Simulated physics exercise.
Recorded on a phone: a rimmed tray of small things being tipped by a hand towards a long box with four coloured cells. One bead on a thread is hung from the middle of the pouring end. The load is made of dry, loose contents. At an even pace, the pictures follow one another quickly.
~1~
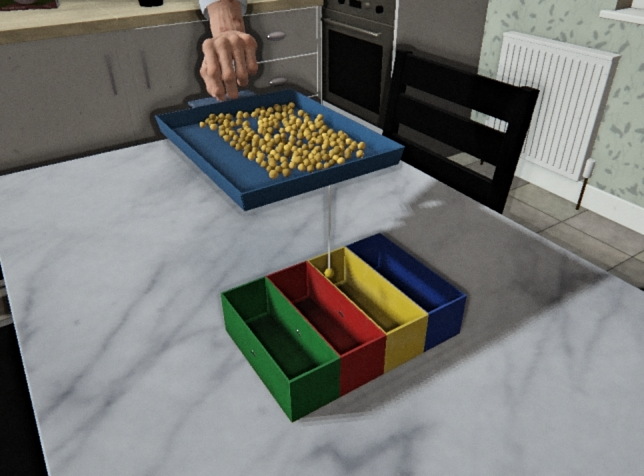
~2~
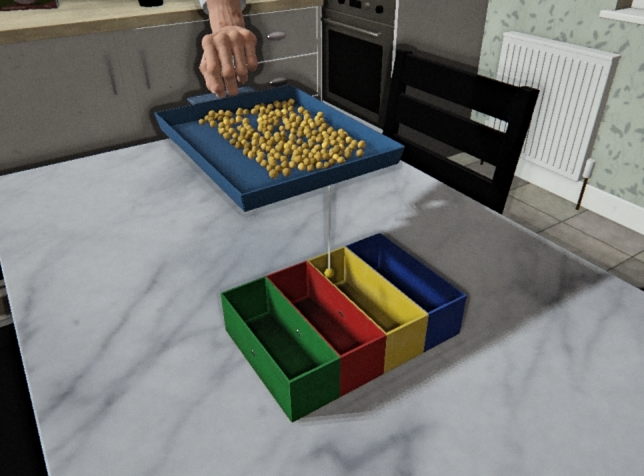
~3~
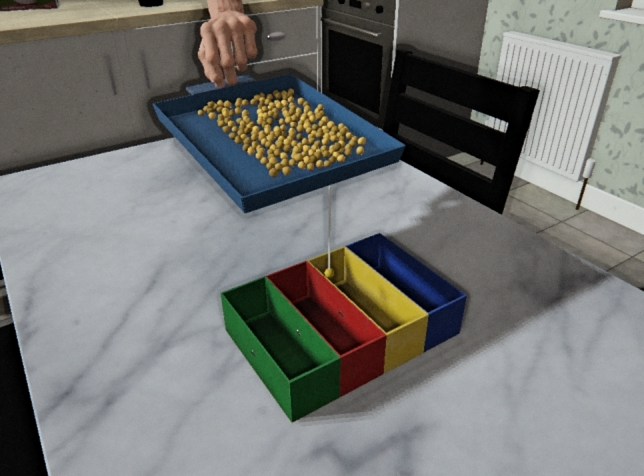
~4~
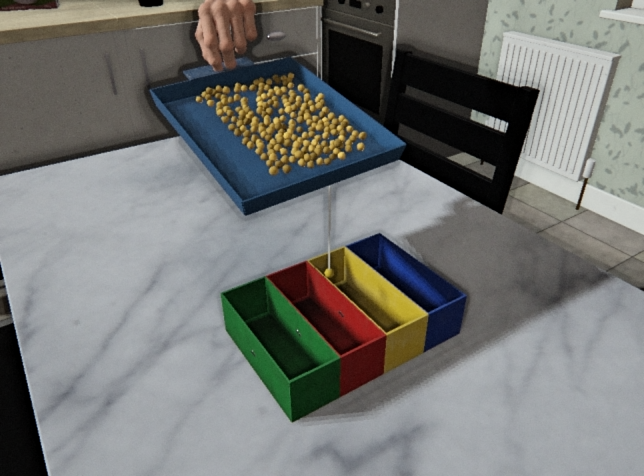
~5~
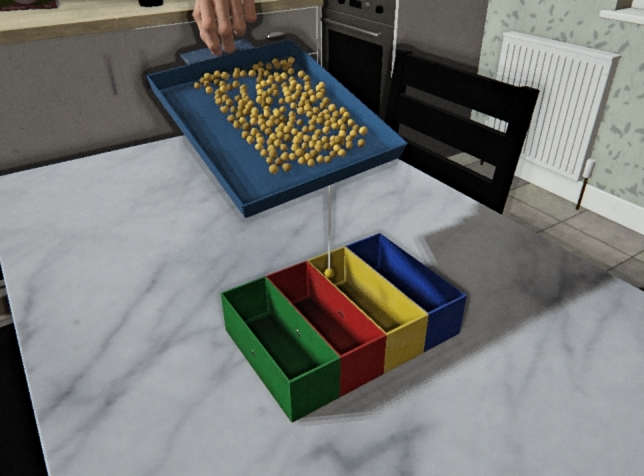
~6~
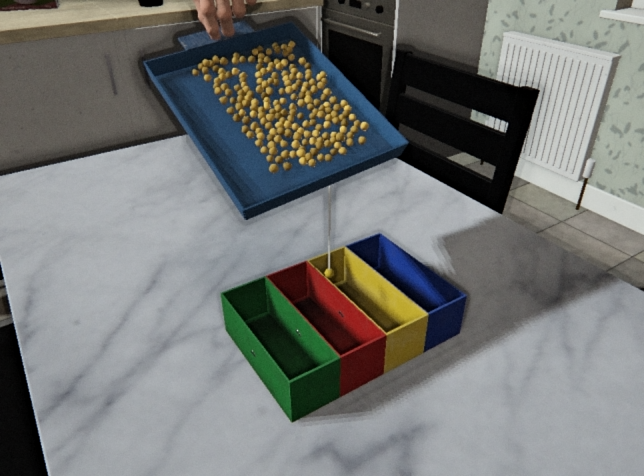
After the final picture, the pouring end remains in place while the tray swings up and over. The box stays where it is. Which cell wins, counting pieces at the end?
The green cell wins.
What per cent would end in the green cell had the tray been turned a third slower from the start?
Some 50 per cent.
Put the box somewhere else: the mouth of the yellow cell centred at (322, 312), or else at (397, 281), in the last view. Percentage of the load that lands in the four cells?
Close to 100 in a hundred, followed by close to 60 in a hundred.
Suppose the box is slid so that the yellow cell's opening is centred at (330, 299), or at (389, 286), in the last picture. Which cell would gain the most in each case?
Try one: That red cell; try two: The green cell.
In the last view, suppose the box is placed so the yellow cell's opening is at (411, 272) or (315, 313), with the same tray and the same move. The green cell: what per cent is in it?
First placement: Some 30 %; second placement: Some 0 %.
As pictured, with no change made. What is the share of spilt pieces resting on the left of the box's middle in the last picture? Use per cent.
About 90 %.
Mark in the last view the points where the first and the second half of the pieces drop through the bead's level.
About (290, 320), and after that about (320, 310).
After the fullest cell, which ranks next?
Runner-up: The red cell.
Soon after the last picture, tray tipped steeply; all on the tray.
A little later, tray tipped past a quarter turn; most on the tray; a small part in the green cell; a stray few in the red cell; a small part falling or outside the box.
Later still, tray tipped past a quarter turn; about half in the green cell; about a third in the red cell; a small part in the yellow cell; a small part falling or outside the box.
At rest, tray tipped past a quarter turn; about half in the green cell; about a third in the red cell; a small part in the yellow cell; none in the blue cell; a small part outside the box.
